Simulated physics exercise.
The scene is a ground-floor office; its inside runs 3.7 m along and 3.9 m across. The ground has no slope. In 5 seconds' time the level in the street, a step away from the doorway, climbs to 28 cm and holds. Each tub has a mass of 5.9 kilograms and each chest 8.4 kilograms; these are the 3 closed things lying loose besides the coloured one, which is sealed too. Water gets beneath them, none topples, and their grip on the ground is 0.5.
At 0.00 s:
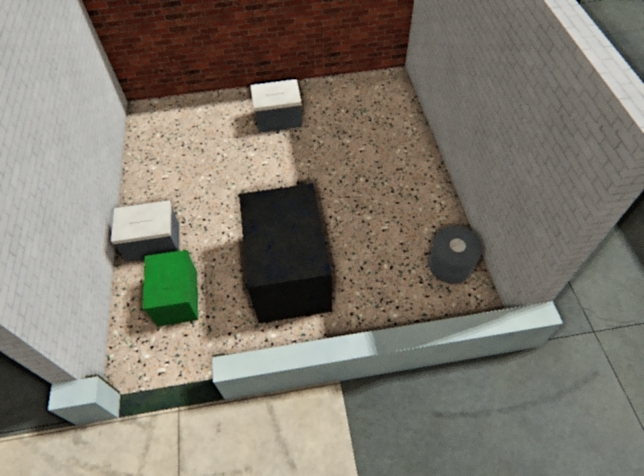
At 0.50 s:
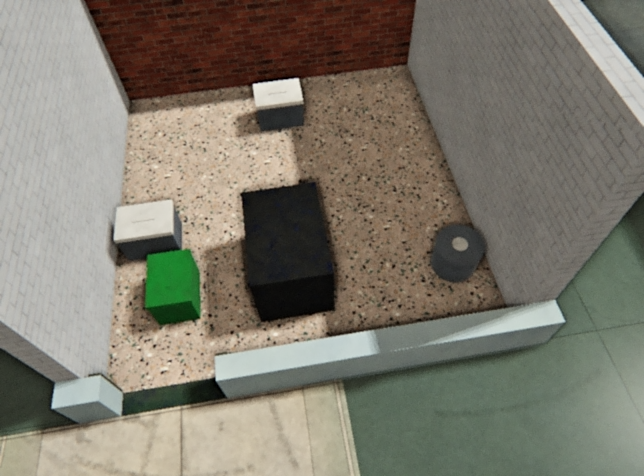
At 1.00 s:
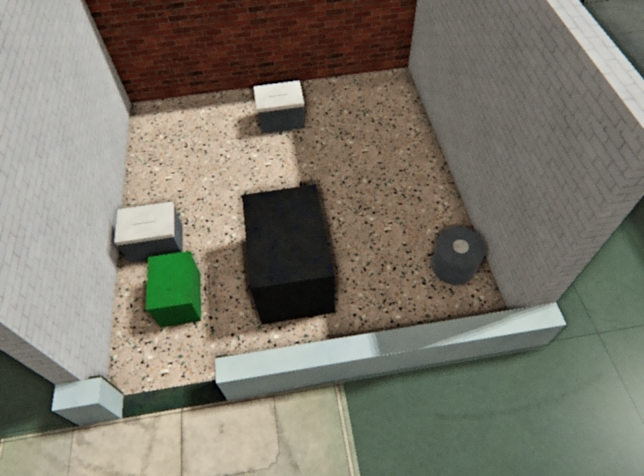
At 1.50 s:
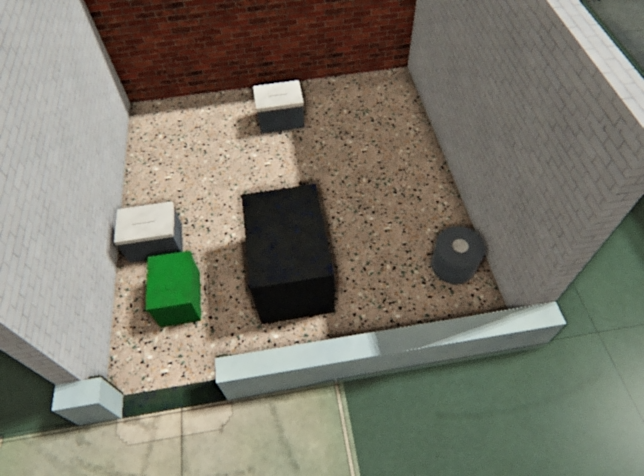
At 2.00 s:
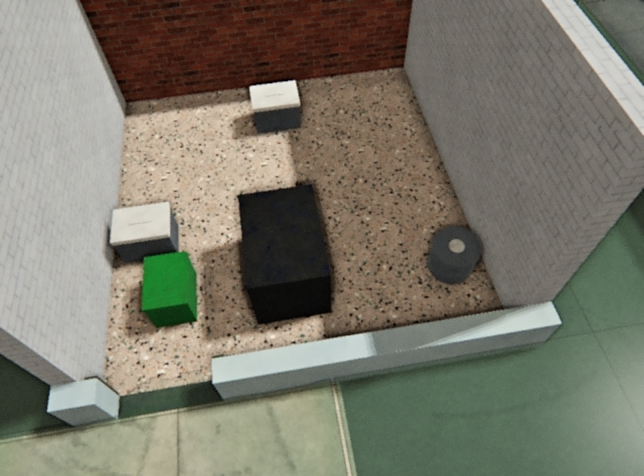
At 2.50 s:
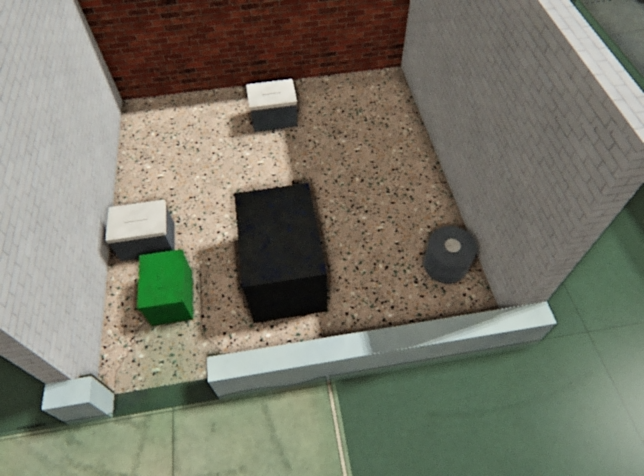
In the video, greenish water spreads over the pale paving outside a walled room holding a green box, a large black block, two white-topped boxes and a gray cylinder, then reaches the doorway while the objects stay in place.
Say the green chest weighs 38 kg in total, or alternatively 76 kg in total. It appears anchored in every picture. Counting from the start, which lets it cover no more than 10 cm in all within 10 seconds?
I think only the heavier option passes.
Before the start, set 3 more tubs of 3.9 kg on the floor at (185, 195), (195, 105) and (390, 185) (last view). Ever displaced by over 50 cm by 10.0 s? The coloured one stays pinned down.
The first comes out above the threshold, the second above the threshold, the third above the threshold.
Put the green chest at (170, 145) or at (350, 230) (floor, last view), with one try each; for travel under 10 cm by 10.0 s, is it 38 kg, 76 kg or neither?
In turn: Only the larger holds; the smaller is enough.
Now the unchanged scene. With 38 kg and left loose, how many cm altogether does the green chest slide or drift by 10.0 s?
120 cm in all.
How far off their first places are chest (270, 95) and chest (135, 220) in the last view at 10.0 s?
In that order: 140 cm, 250 cm.
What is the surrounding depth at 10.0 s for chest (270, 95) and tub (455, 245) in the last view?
Depth approx. 13 cm / 3 cm.
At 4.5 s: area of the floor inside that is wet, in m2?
4.5 m2.
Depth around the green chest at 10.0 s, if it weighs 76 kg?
About 9 cm.
After 3.5 s the green chest would be 0 cm from its start with 38 kg and 0 cm from its start with 76 kg; 4 cm of water round it then.
After 4.5 s the green chest would be 0 cm from its start with 38 kg and 0 cm from its start with 76 kg; 6 cm of water round it then.
After 7.0 s the green chest would be 39 cm from its start with 38 kg and 0 cm from its start with 76 kg; 8 cm of water round it then.
After 10.0 s the green chest would be 111 cm from its start with 38 kg and 0 cm from its start with 76 kg; 9 cm of water round it then.
